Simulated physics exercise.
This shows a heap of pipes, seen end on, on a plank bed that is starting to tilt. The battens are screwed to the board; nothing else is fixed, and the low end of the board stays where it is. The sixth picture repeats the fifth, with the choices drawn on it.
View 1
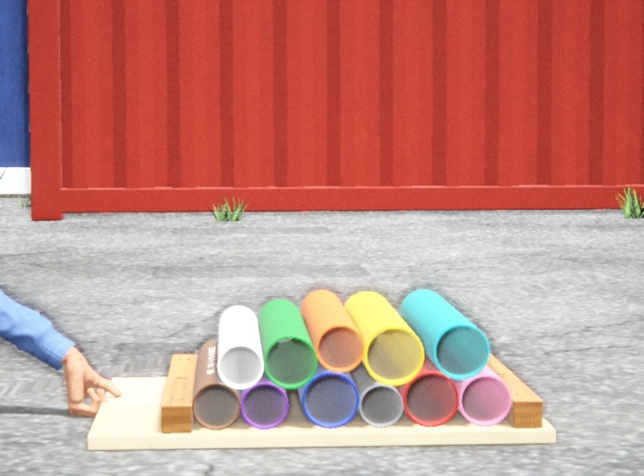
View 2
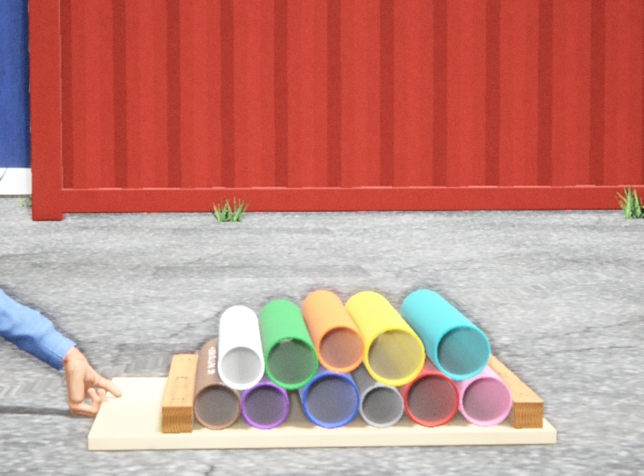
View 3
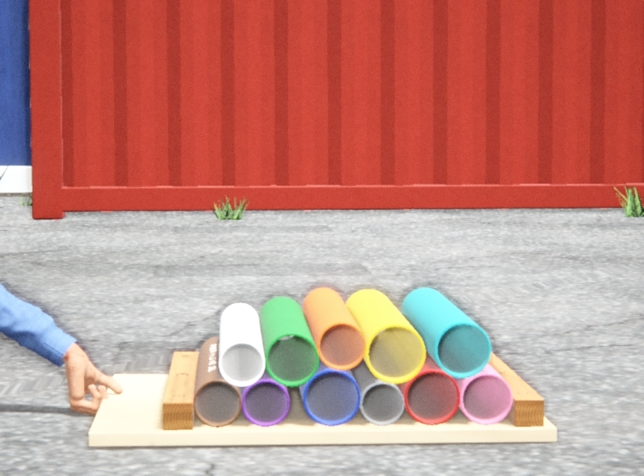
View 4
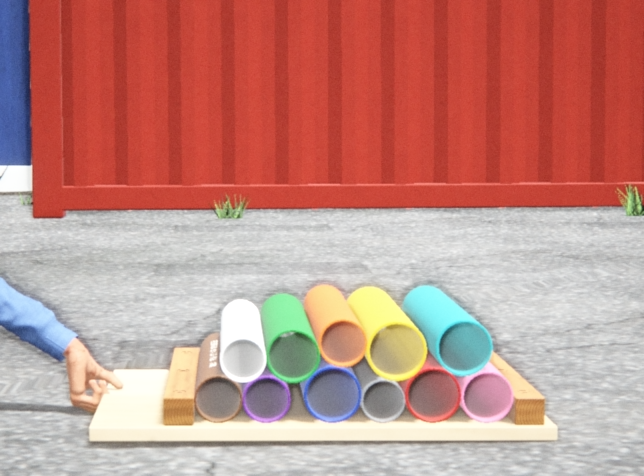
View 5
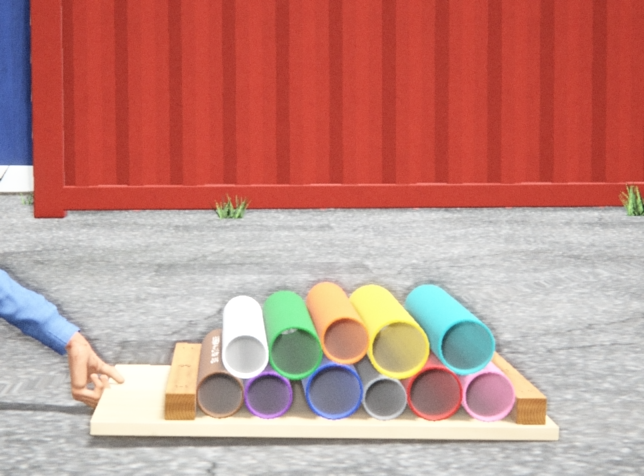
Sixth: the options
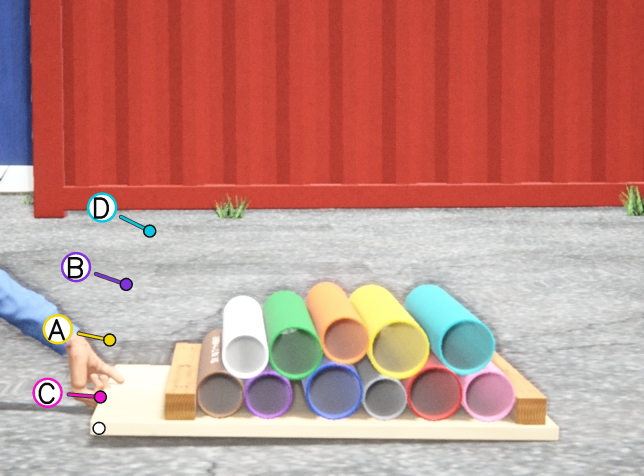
On grey pavement before a red metal wall, a hand at the left rested on a board stacked with colourful pipes between wooden blocks, and the board tilted very slightly while the pipes stayed stacked.
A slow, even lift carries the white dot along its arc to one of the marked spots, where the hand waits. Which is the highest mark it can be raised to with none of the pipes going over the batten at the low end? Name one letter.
At most to B.
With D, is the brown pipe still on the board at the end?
The brown pipe: Yes.
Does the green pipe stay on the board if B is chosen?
Yes, with B.
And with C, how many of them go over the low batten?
With C, none.
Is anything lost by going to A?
At A: No.
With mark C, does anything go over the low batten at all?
No, at C.
On the marked copy, A at (110, 340); B at (126, 284); C at (100, 397); D at (150, 231); the white dot at (99, 428).
Following B. Soon after the start, board at 14°.
Later, board at 20°.
In the end, board at 20°, none over the low batten.
As for the rest, A none over the low batten; C none over the low batten; D four over the low batten (yellow, green, turquoise, orange).
